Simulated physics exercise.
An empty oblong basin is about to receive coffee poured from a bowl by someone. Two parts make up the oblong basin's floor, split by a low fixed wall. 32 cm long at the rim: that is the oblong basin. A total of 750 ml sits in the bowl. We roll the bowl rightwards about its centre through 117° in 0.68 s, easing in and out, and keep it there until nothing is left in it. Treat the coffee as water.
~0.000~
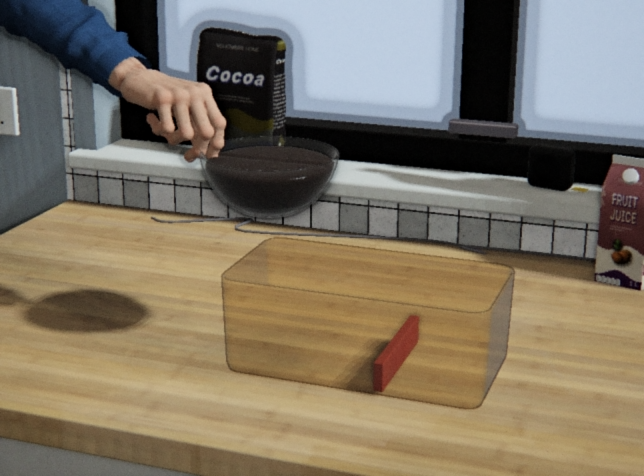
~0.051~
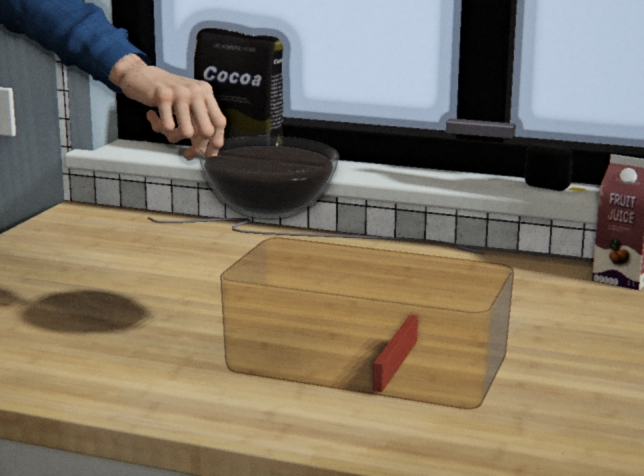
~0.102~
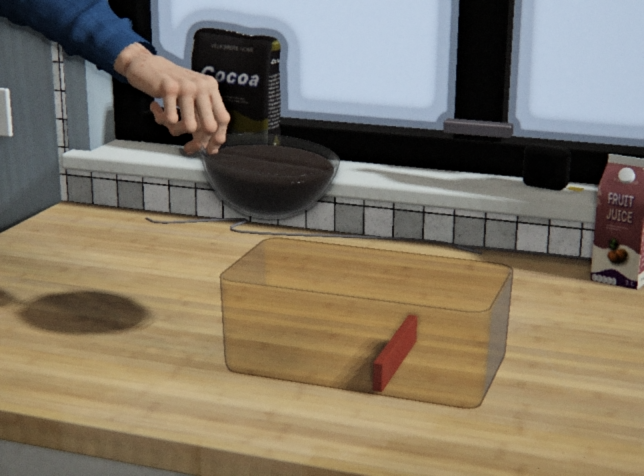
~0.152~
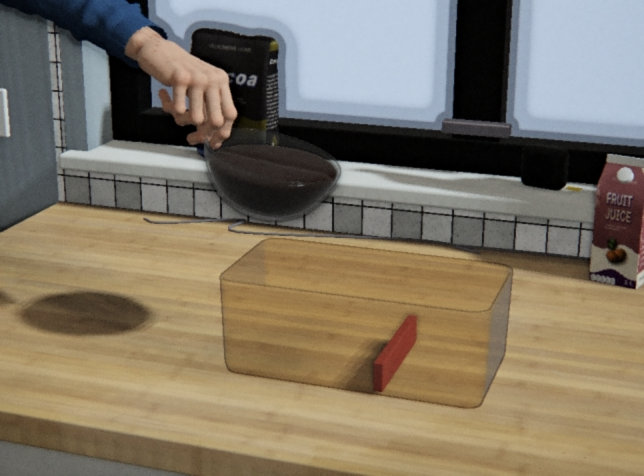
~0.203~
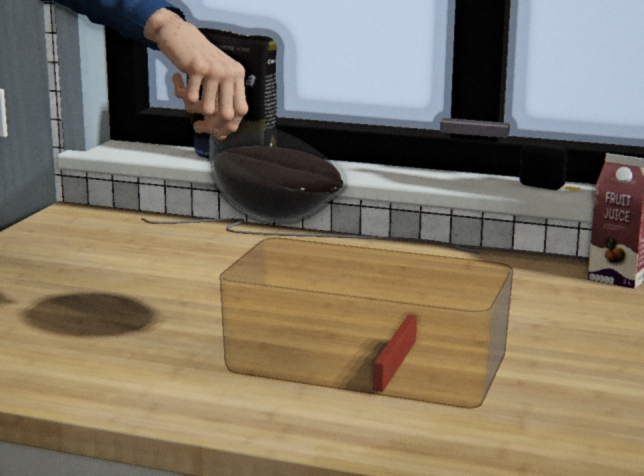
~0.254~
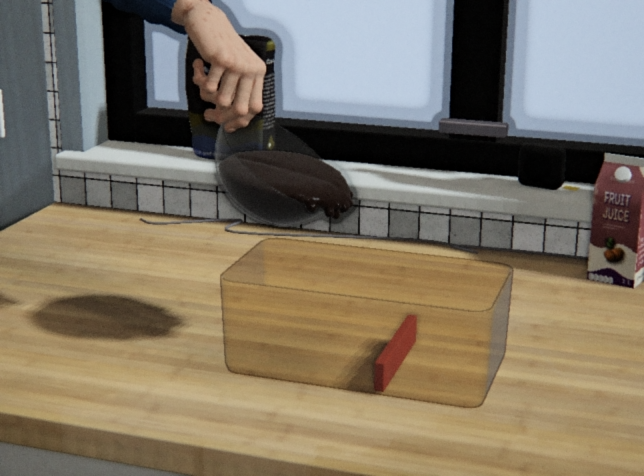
A hand in a blue sleeve, at upper left, tilts a clear bowl of dark brown liquid clockwise, slowly at first and then further, its right rim dipping as some liquid reaches over that edge. Seen from slightly above, a wooden kitchen counter holds a transparent amber oblong basin with a red upright divider inside. Behind are a dark cocoa package, windows and, at right, a fruit juice carton, while the view stays almost still.
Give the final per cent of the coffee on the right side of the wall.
The right side ends with about 21 per cent.
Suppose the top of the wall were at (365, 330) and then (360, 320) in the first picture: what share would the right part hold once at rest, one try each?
45 then 55 %.
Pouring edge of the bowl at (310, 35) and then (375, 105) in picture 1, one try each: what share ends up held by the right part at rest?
It comes to 15 per cent, and then 55 per cent.
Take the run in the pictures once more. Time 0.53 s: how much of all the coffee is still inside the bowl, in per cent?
Around 2 percent.
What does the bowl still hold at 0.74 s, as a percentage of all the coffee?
0 %.
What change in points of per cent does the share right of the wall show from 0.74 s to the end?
The right part's share grows by around 3 per cent.
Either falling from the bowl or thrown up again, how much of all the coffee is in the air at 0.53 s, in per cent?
I'd put it at about 8 percent.
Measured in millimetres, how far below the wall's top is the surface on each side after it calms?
Left about 18 mm, right about 28 mm.
By 0.53 s the tilt is 104° and 2 per cent is still to pour, 85 is left of the wall and 5 right of it.
By 0.74 s the tilt is 117° and 0 per cent is still to pour, 75 is left of the wall and 17 right of it.
By 0.95 s the tilt is 117° and 0 per cent is still to pour, 74 is left of the wall and 21 right of it.
By 1.18 s the tilt is 117° and 0 per cent is still to pour, 74 is left of the wall and 21 right of it.
At rest 74 per cent lies left of the wall, 21 right of it and 5 outside.
